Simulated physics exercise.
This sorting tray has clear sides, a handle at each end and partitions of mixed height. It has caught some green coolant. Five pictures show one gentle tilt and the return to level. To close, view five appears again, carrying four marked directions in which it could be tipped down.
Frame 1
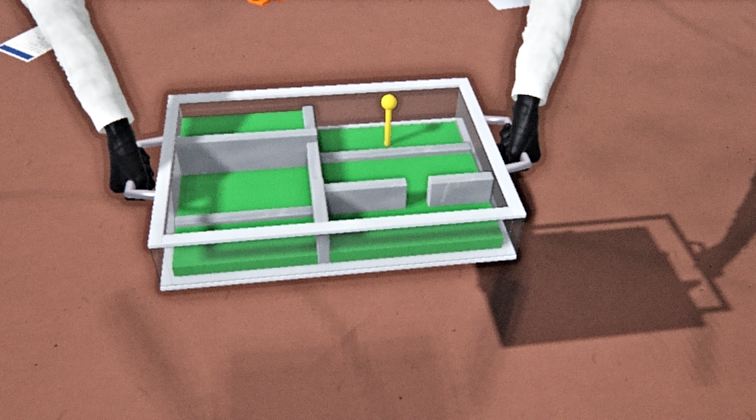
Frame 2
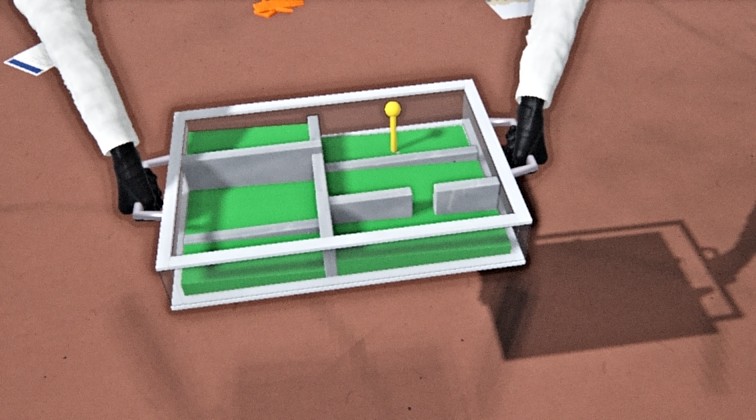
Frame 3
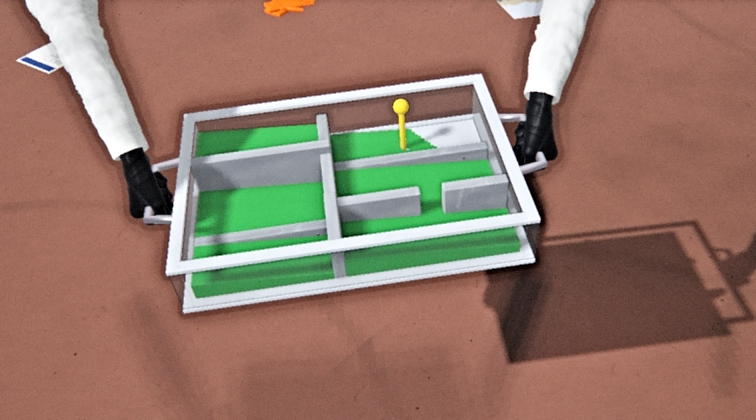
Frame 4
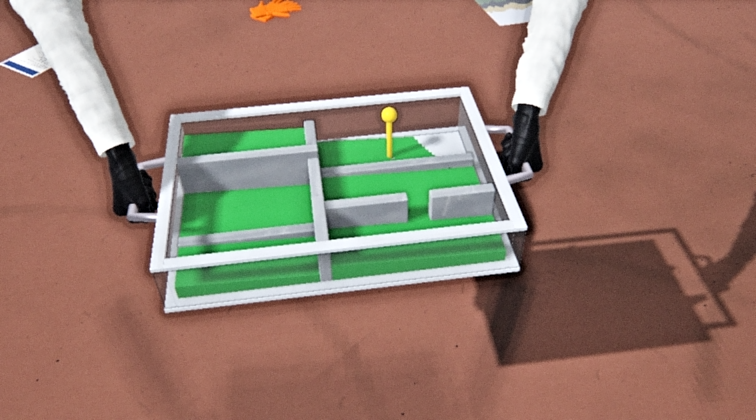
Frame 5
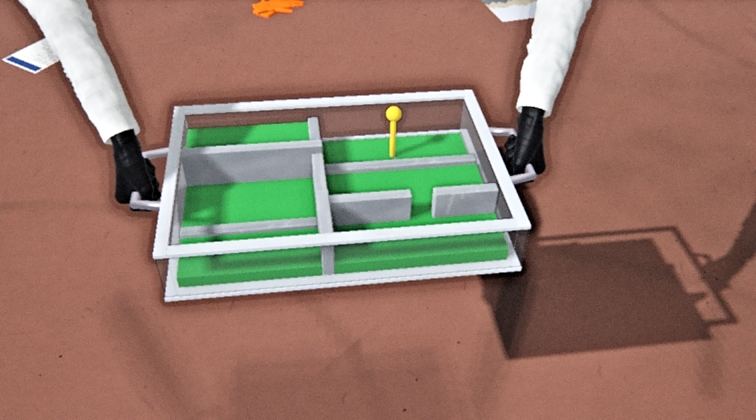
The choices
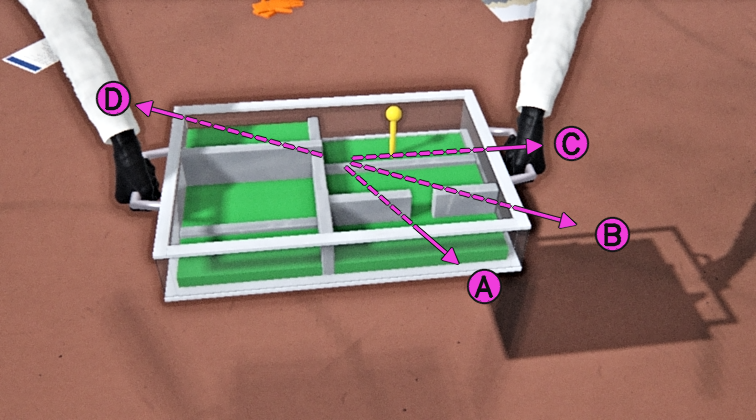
Over a reddish-brown floor, two white-sleeved arms in black gloves held a clear-sided, partitioned tray of green liquid by its end handles, tilted it slightly down to the front left, then levelled it again.
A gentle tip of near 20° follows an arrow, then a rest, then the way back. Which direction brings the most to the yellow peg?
Use direction C.
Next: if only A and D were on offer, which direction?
It is D.
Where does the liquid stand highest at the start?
That is the back left bay.
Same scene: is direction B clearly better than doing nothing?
Yes, by a good deal.
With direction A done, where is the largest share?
It is the centre right one.
On the marked copy, A ends at (454, 259); B ends at (570, 222); C ends at (536, 145); D ends at (141, 106).
With A, about 5 % of the liquid ends in the peg's bay; nothing spills.
With B, about 10 % of the liquid ends in the peg's bay; about 1 % goes over the rim.
With C, about 20 % of the liquid ends in the peg's bay; nothing spills.
With D, about 16 % of the liquid ends in the peg's bay; about 11 % goes over the rim.
